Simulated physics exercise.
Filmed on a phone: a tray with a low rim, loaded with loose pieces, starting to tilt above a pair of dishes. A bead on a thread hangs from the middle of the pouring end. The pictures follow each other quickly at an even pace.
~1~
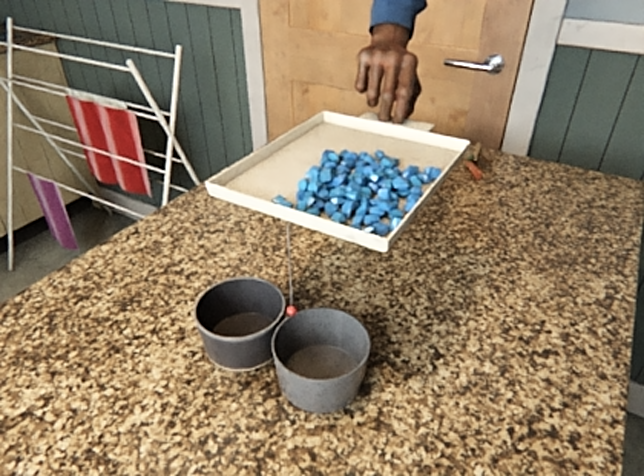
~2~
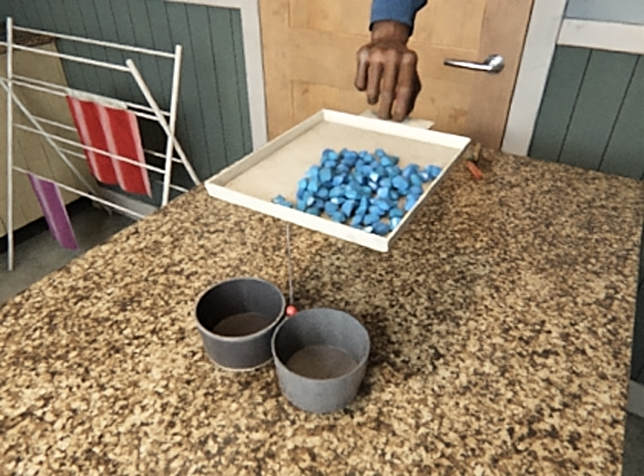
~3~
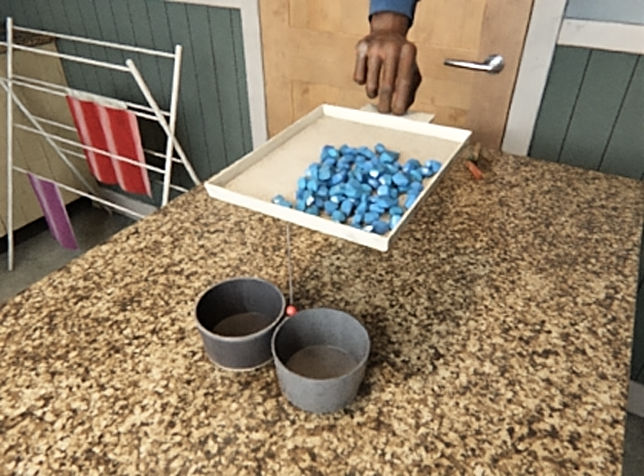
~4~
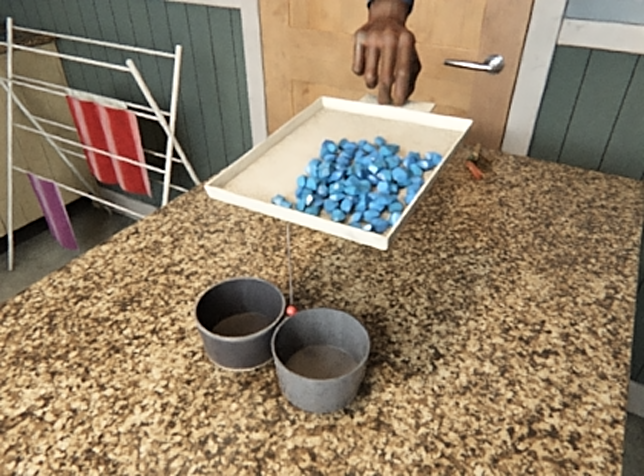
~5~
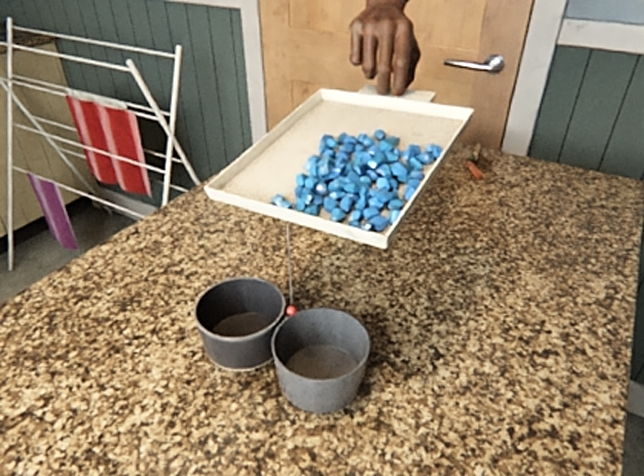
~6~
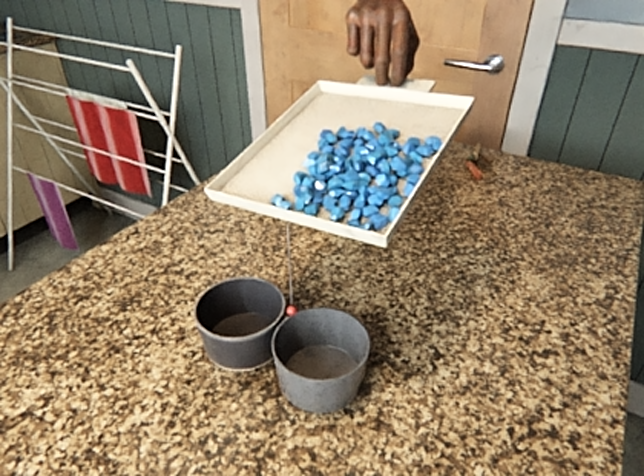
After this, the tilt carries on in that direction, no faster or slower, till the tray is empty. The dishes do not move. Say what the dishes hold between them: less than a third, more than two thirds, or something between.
They take between a third and two thirds between them.
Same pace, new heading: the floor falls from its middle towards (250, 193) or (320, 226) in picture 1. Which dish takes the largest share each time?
In turn: The left-hand dish; the right-hand dish.
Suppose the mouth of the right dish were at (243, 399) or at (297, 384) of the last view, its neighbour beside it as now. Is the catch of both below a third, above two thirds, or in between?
At the first place below one third, at the second above two thirds.
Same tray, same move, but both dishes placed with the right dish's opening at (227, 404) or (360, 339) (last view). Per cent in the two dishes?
The first gives 10 %, the second 10 %.
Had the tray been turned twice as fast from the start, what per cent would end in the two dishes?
It comes to 60 per cent or so.
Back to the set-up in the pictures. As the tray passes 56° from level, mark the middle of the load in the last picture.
At about (302, 180).
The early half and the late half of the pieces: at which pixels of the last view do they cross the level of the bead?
The first part at (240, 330); the rest at (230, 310).
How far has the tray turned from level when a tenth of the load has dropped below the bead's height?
Roughly 95°.
Just after the last frame, tray tipped steeply; every one on the tray.
A moment on, tray tipped right over; the larger part on the tray; just a few in the right dish; just a few in the left dish; just a few outside both; about a tenth in the air.
Further on, tray tipped past a quarter turn; about a tenth in the right dish; roughly half in the left dish; roughly half outside both.
When it is over, tray tipped past a quarter turn; about a tenth in the right dish; roughly half in the left dish; roughly half outside both.
